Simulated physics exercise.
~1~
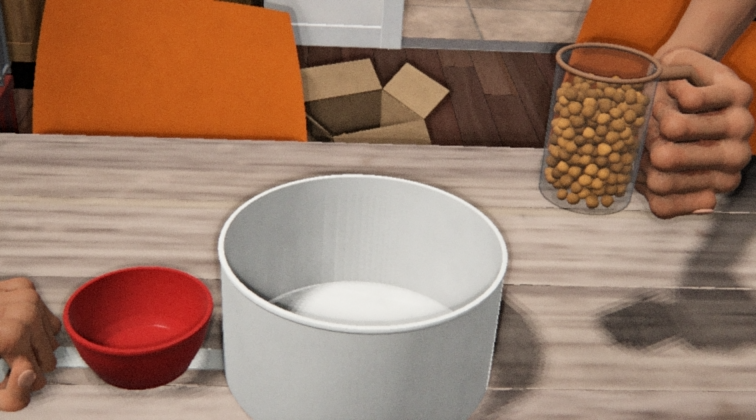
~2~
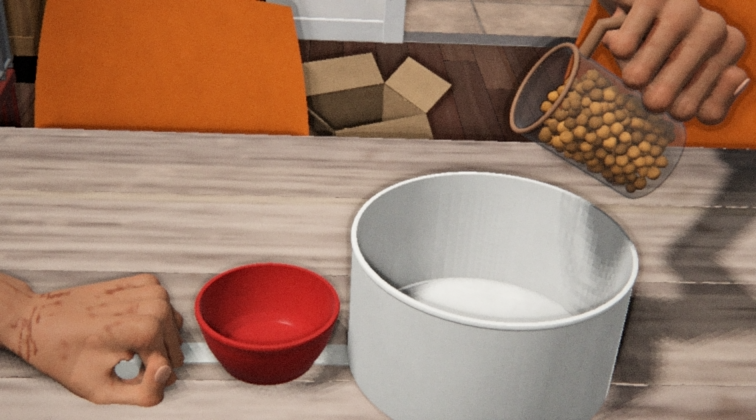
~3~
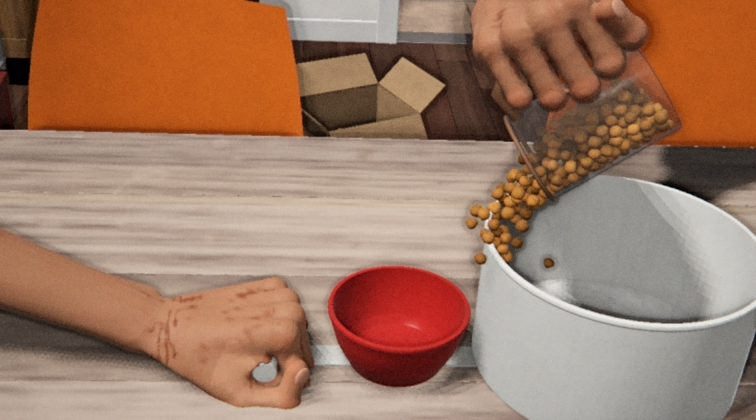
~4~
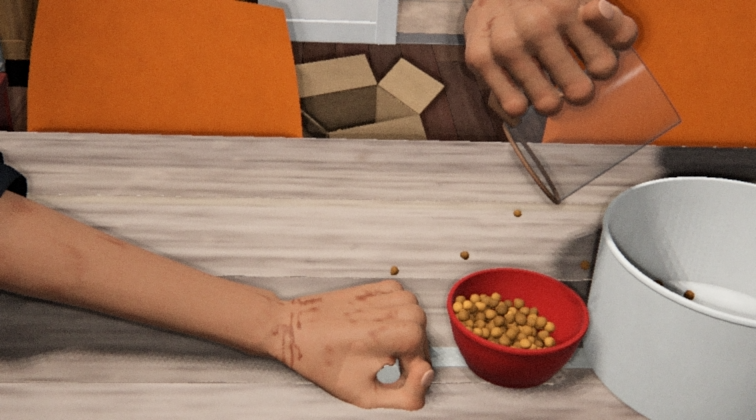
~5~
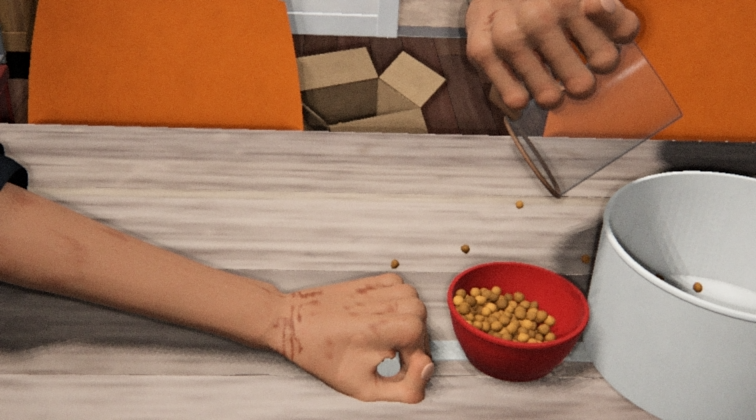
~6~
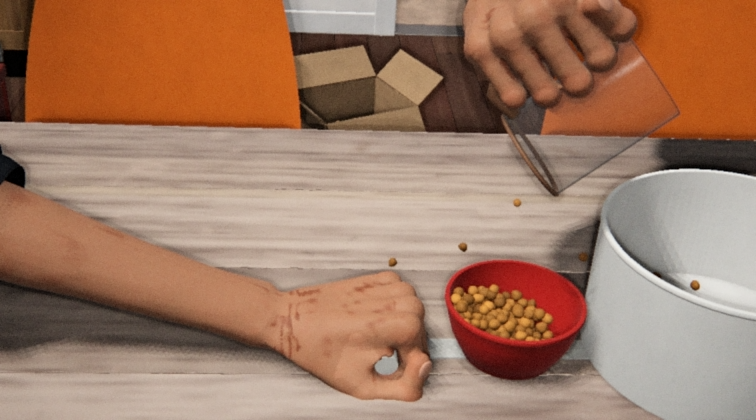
In this clip, a red bowl and a white pot slide right across a table as a hand tips a clear cup of roasted chickpeas over them; the cup empties, leaving many chickpeas in the bowl, some in the pot, and a few strays nearby.
